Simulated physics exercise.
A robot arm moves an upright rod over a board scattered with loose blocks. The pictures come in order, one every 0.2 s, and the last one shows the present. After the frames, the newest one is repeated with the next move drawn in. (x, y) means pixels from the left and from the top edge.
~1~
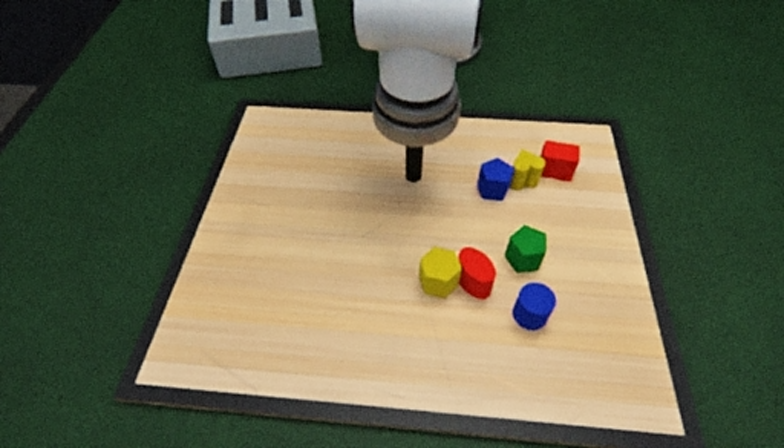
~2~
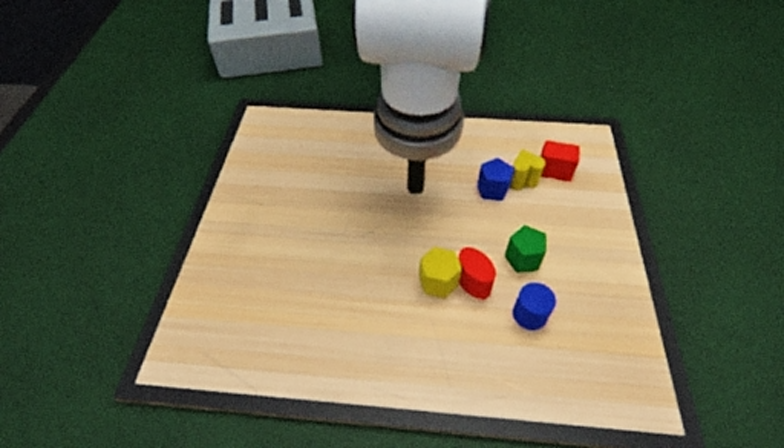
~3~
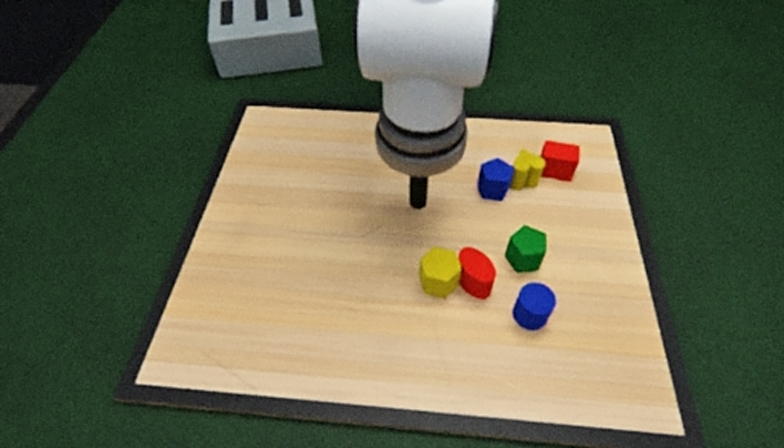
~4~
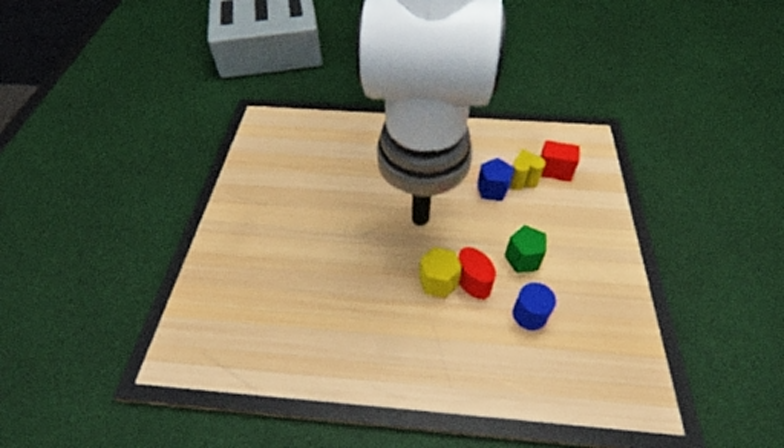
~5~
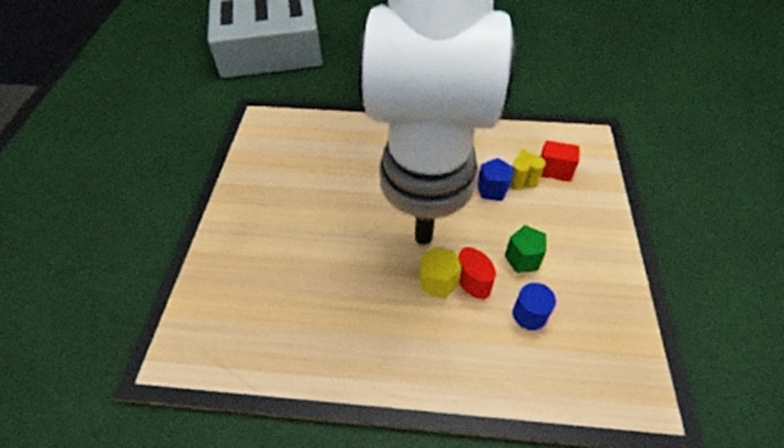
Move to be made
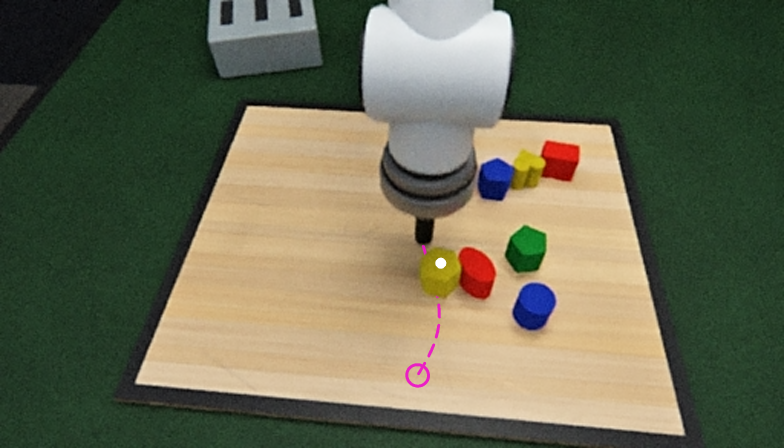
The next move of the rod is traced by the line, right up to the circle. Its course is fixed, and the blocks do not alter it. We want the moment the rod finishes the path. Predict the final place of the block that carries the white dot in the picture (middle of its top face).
Its top face will be centred at roughly (470, 325).
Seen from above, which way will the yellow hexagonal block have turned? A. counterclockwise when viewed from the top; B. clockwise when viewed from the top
A - counterclockwise when viewed from the top.
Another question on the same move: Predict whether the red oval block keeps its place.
That block stays.
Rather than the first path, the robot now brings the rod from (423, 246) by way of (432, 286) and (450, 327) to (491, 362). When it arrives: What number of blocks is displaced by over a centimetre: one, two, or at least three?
Count: One.
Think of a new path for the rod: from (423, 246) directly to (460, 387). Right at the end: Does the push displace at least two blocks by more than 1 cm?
I'd say no.
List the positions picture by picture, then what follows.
In the first frame, tip of the rod at (414, 176), middles of tops, yellow hexagonal block at (441, 263), red oval block at (478, 264).
In the second frame, rod at (416, 188), nothing pushed.
In the third frame, rod at (418, 203), nothing pushed.
In the fourth frame, rod at (421, 219), nothing pushed.
In the fifth frame, rod at (424, 238), yellow hexagonal block at (441, 263), red oval block at (478, 264).
The line goes from (423, 246) by way of (435, 285) and (438, 330) to (418, 375); the dot is on the yellow hexagonal block.
The first path, step by step. One third of the way, rod at (436, 279); yellow hexagonal block at (453, 291).
Two thirds of the way, rod at (439, 324); yellow hexagonal block at (470, 325), turned 25° anticlockwise.
At the end, rod at (418, 369); yellow hexagonal block at (470, 325), turned 30° anticlockwise; red oval block unmoved.
